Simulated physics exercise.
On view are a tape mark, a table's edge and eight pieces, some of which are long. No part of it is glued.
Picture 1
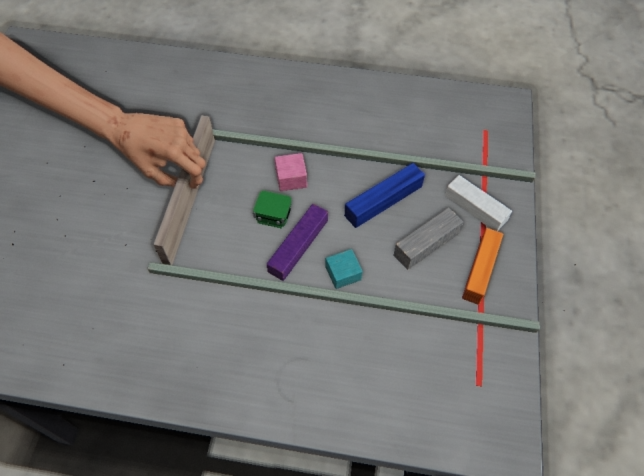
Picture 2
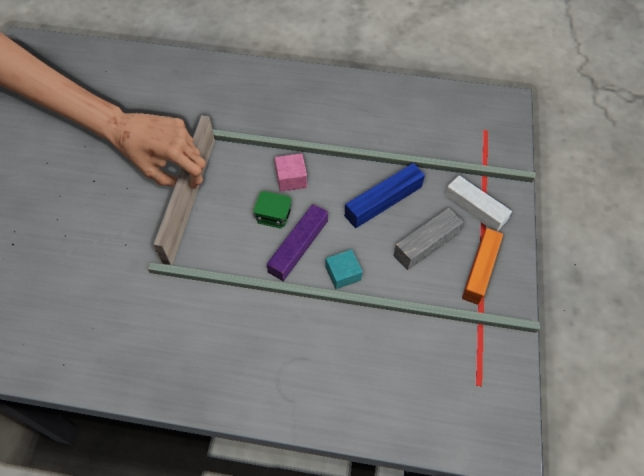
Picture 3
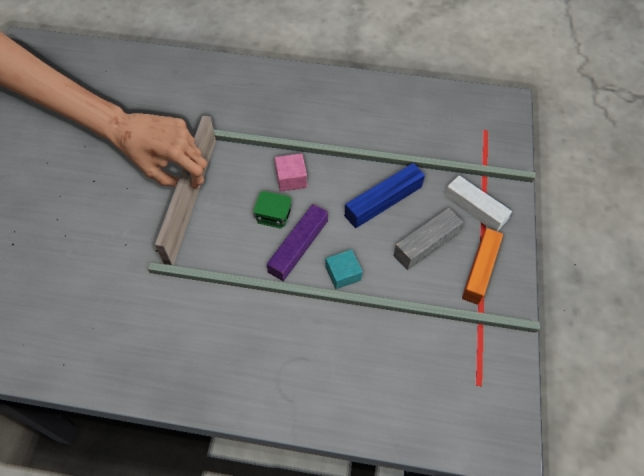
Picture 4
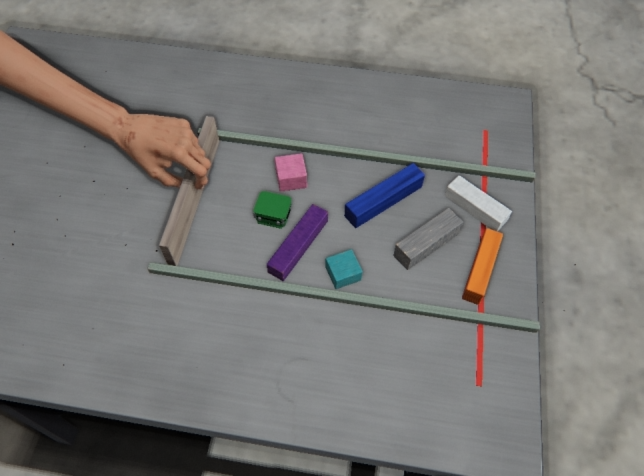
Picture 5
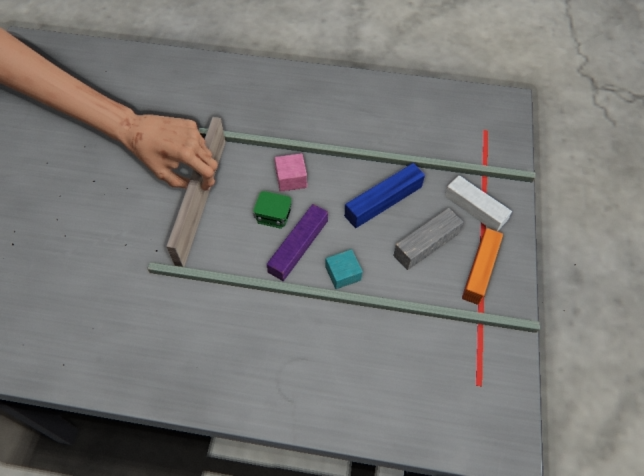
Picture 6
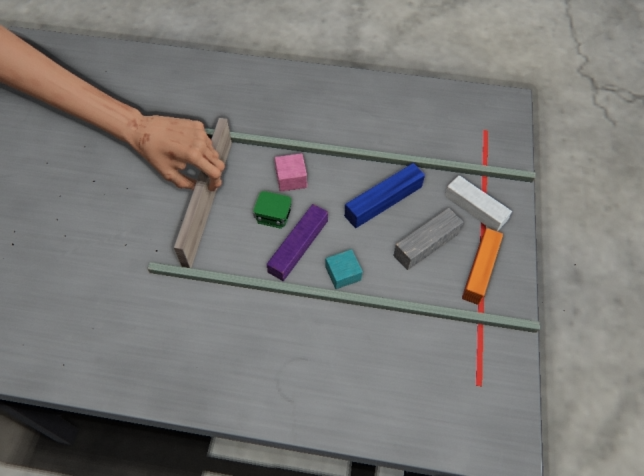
The video shows a hand holding a wooden board upright between two pale green strips on a grey table, then sliding it slightly right toward scattered coloured blocks and bars, which stay still near a red line.
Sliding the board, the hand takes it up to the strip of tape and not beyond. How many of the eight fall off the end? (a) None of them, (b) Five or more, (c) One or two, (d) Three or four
Option d: Three or four.
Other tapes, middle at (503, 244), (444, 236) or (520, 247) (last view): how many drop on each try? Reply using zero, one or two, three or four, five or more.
Falls: More than four; either one or two; 5 or more.
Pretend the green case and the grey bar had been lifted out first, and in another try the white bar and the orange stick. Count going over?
The first count is 1 and the second is 1.
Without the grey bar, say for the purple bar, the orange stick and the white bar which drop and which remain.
I'd say the purple bar stays where it is, the orange stick ends up down, and the white bar ends up down.
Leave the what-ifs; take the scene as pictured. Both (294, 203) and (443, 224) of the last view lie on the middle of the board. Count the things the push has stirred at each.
So 3, and at the other place 8.
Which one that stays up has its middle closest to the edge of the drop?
Going by centres, it is the blue stick.
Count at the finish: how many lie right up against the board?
At rest, 3 are in contact.
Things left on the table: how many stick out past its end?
It's 3.
Soon after, none off yet; orange stick at rest near (483, 266); white bar at rest near (477, 203); grey bar at rest near (428, 239).
In the end, the number that fall off is three or four; gone, grey bar, white bar and orange stick.
